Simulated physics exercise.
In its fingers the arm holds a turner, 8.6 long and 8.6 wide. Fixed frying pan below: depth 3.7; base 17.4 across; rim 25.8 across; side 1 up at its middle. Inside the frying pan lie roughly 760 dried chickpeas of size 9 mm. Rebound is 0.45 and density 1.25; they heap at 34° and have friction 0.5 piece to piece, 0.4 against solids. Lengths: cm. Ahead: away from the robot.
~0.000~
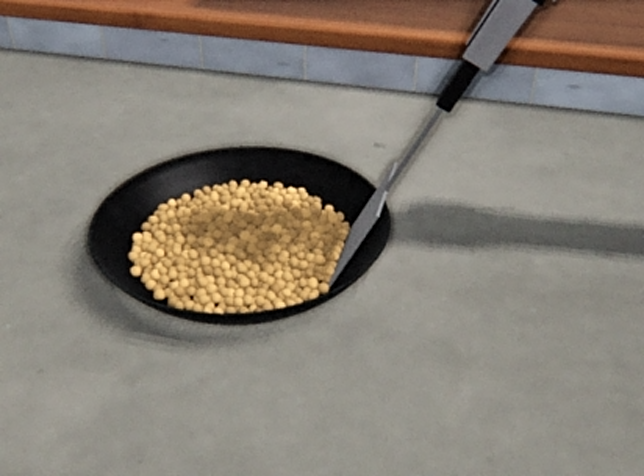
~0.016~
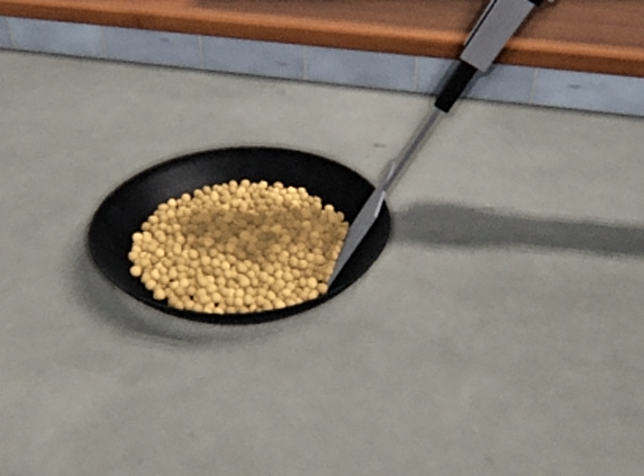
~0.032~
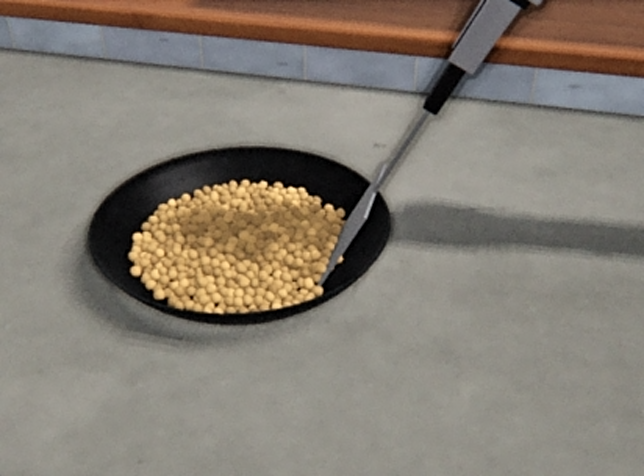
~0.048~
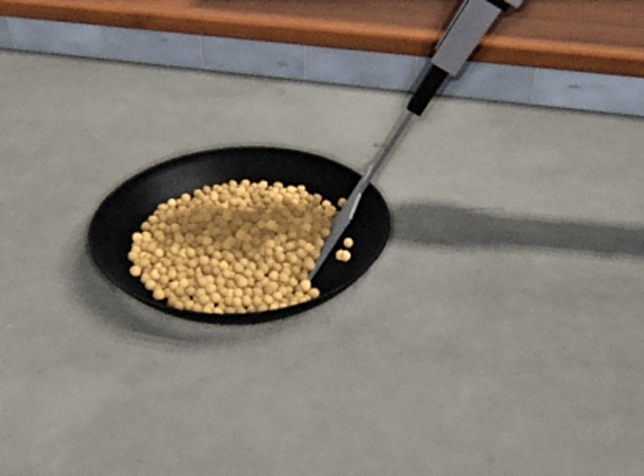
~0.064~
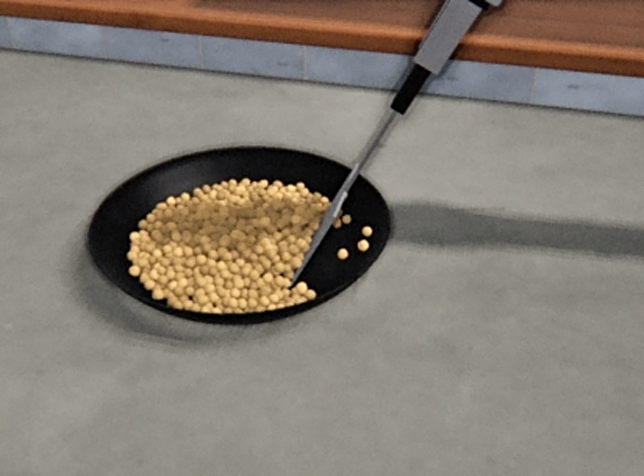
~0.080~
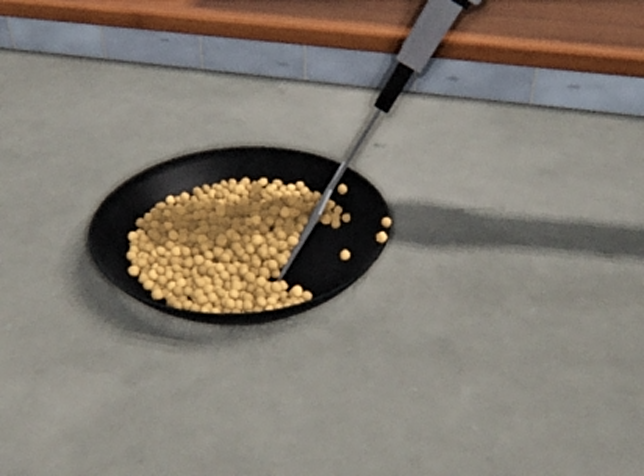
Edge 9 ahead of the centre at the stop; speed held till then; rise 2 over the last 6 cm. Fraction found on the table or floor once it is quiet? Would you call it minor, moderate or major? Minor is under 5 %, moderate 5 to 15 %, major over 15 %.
I would call it major.
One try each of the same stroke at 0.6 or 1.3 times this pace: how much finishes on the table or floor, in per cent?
Near 15 and near 30 percent respectively.
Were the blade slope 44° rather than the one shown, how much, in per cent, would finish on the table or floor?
I'd put it at about 25 per cent.
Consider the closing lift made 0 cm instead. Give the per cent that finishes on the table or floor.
Some 25 per cent.
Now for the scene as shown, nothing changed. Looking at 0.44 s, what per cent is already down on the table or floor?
Close to 25 per cent of the load.
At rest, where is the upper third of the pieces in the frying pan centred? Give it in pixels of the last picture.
It is centred around (175, 218).
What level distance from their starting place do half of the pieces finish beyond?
Near 4 cm, measured level.
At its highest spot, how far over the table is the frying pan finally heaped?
Close to 4.0 centimetres high.
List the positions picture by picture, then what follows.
In the first picture, turner top edge at (388, 188), sloping 64°; upper third of the load around (242, 236), from x 135 to 345, top at y 185; 764 in the frying pan.
In the second picture, turner top edge at (386, 188), sloping 64°; upper third of the load around (242, 236), from x 135 to 345, top at y 185.
In the third picture, turner top edge at (376, 189), sloping 64°; upper third of the load around (248, 236), from x 135 to 345, top at y 185.
In the fourth picture, turner top edge at (362, 190), sloping 64°; upper third of the load around (254, 235), from x 135 to 350, top at y 185.
In the fifth picture, turner top edge at (347, 188), sloping 64°; upper third of the load around (253, 233), from x 135 to 365, top at y 185.
In the sixth picture, turner top edge at (333, 186), sloping 64°; upper third of the load around (250, 232), from x 130 to 385, top at y 180; 764 in the frying pan.
By 0.14 s, sloping 64°, highest piece 7 above the table; 762 in the frying pan, 2 on the blade or in flight.
By 0.21 s, sloping 64°, highest piece 6 above the table; 761 in the frying pan, 3 on the blade or in flight.
By 0.44 s, sloping 64°, highest piece 8 above the table; 579 in the frying pan, 172 on the table or floor, 13 on the blade or in flight.
By 1.49 s, sloping 64°, highest piece 4 above the table; 579 in the frying pan, 185 on the table or floor.
Final count, 579 in the frying pan, 185 on the table or floor. That is 24 % on the table or floor.
